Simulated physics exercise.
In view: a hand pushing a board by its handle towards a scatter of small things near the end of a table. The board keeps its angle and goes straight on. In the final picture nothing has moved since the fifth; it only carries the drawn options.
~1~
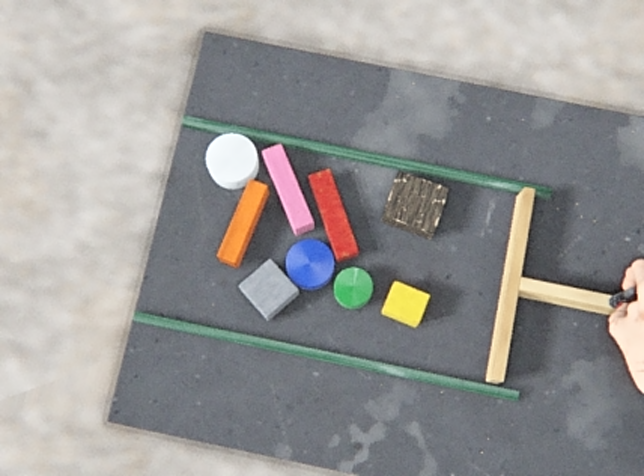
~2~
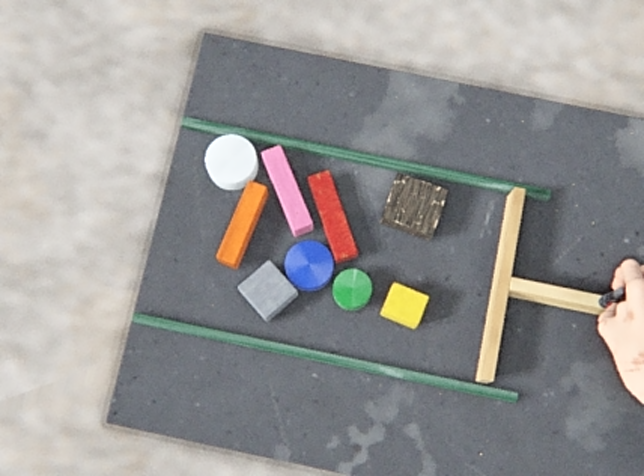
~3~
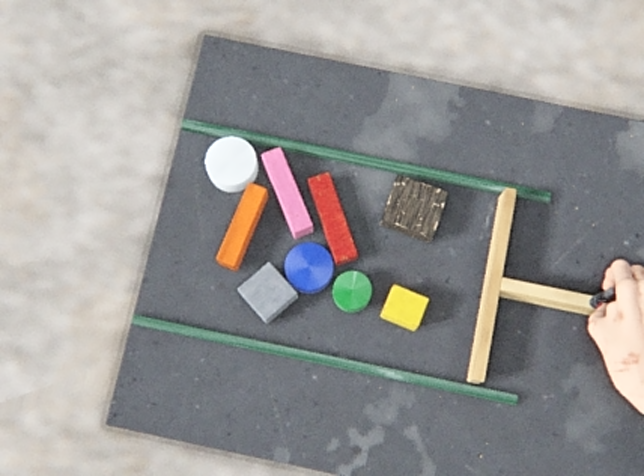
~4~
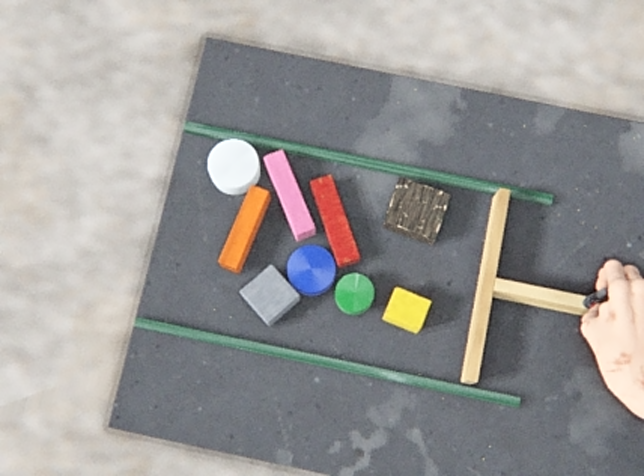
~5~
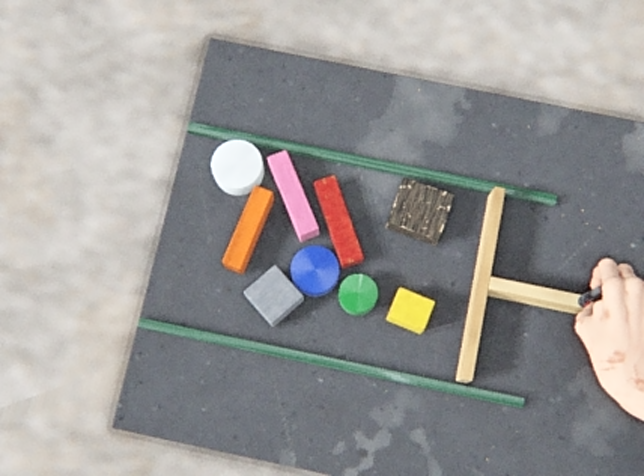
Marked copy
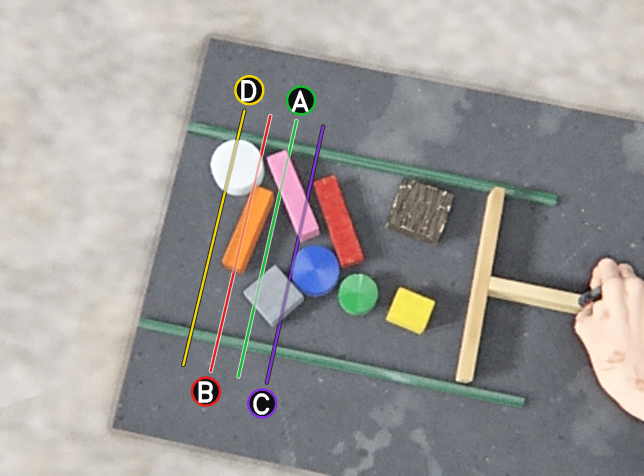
A hand slid a wooden board by its handle a short way left between two green strips, towards a scatter of small coloured blocks and round pieces, which stayed where they were, untouched.
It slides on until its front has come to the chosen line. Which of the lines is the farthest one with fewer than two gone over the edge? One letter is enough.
Stop at C.
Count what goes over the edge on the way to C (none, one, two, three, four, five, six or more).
The count is none.
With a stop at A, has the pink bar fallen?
No.
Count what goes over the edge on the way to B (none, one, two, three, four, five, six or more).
Four.
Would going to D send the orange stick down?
Yes.
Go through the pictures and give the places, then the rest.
Grey block (269, 290); blue tin (310, 265); white tin (233, 161), in the first frame.
Board (505, 282); pink bar (287, 191), in the second frame.
Board (495, 282); red bar (332, 219), in the third frame.
Board (489, 283); green tin (354, 294), in the fourth frame.
Board (484, 281); grey block (274, 296); blue tin (315, 271); white tin (238, 168), in the fifth frame.
On the marked copy, A at (268, 245); B at (241, 240); C at (296, 251); D at (215, 234).
Following C. Soon after the start, board (416, 267); black block (393, 209); blue tin (311, 269).
Later, board (349, 254); white tin (231, 166); orange stick (223, 232).
In the end, board (300, 244); white tin (187, 159); orange stick (175, 222); none fallen.
As for the rest, A drops two; B drops four; D drops six.
